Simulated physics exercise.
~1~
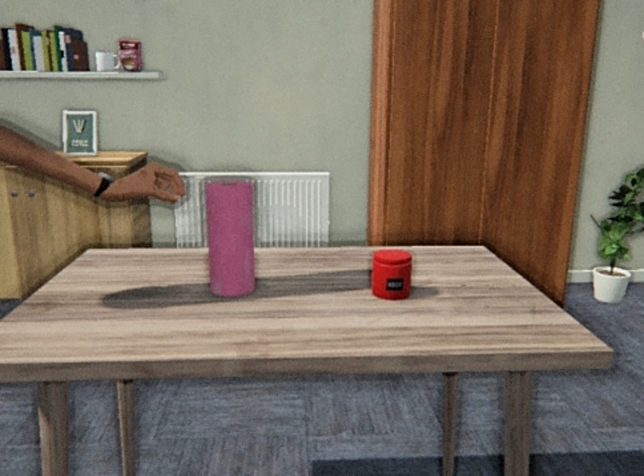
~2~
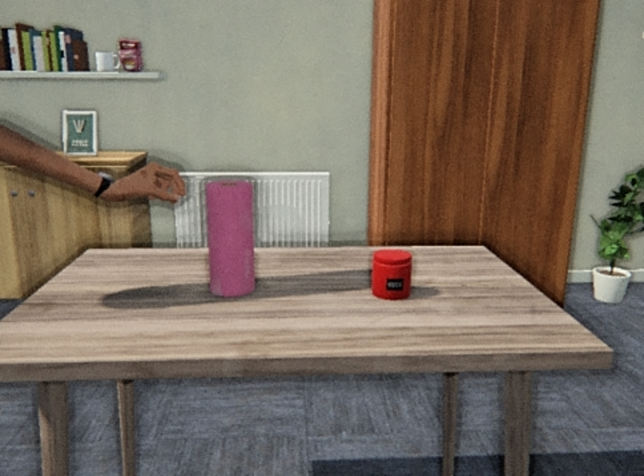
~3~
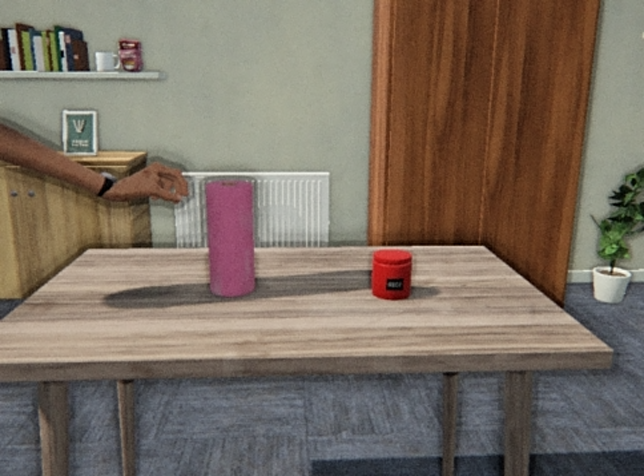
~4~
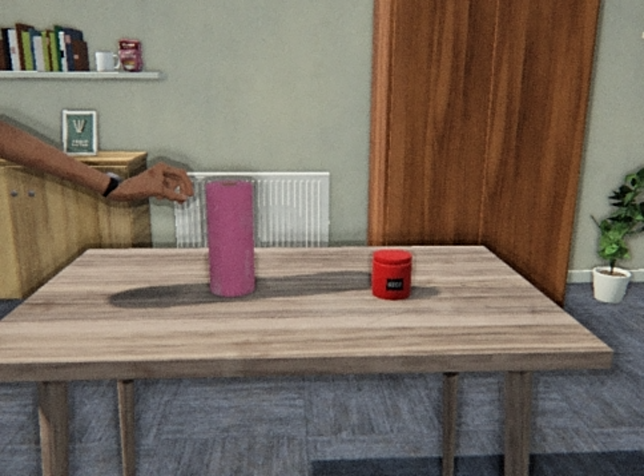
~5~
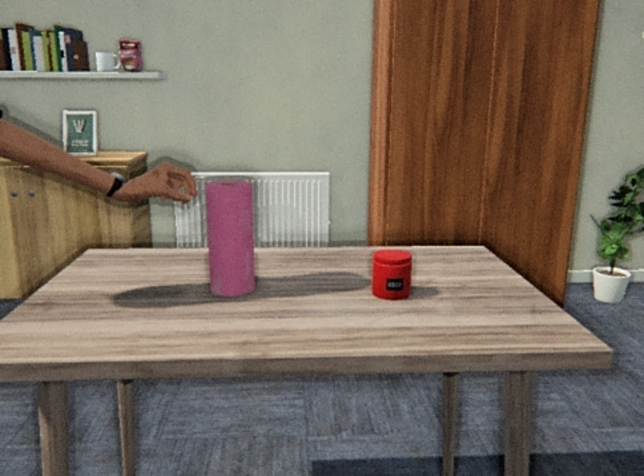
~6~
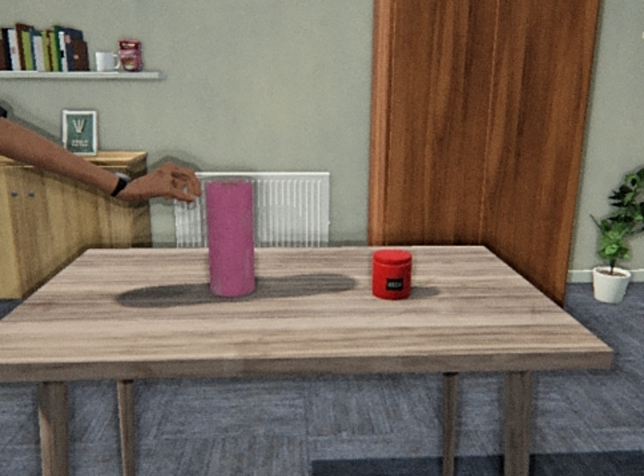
A hand moves slightly right beside a still pink roll and red container on a table.
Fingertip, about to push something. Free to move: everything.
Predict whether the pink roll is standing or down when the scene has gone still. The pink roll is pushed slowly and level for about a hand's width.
It fails to stay up.
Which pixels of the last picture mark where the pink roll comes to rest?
The object finishes roughly at pixel (315, 261).
Then, 0.80 s after the last picture, pink roll tipped 20° from how it was near (251, 233).
Then, 1.30 s after the last picture, pink roll tipped 64° from how it was near (292, 246).
Then, 1.60 s after the last picture, pink roll on its side near (314, 265).
At rest, tipped over on the table, pink roll. Seen from the same camera at the end, pink roll near (315, 261).
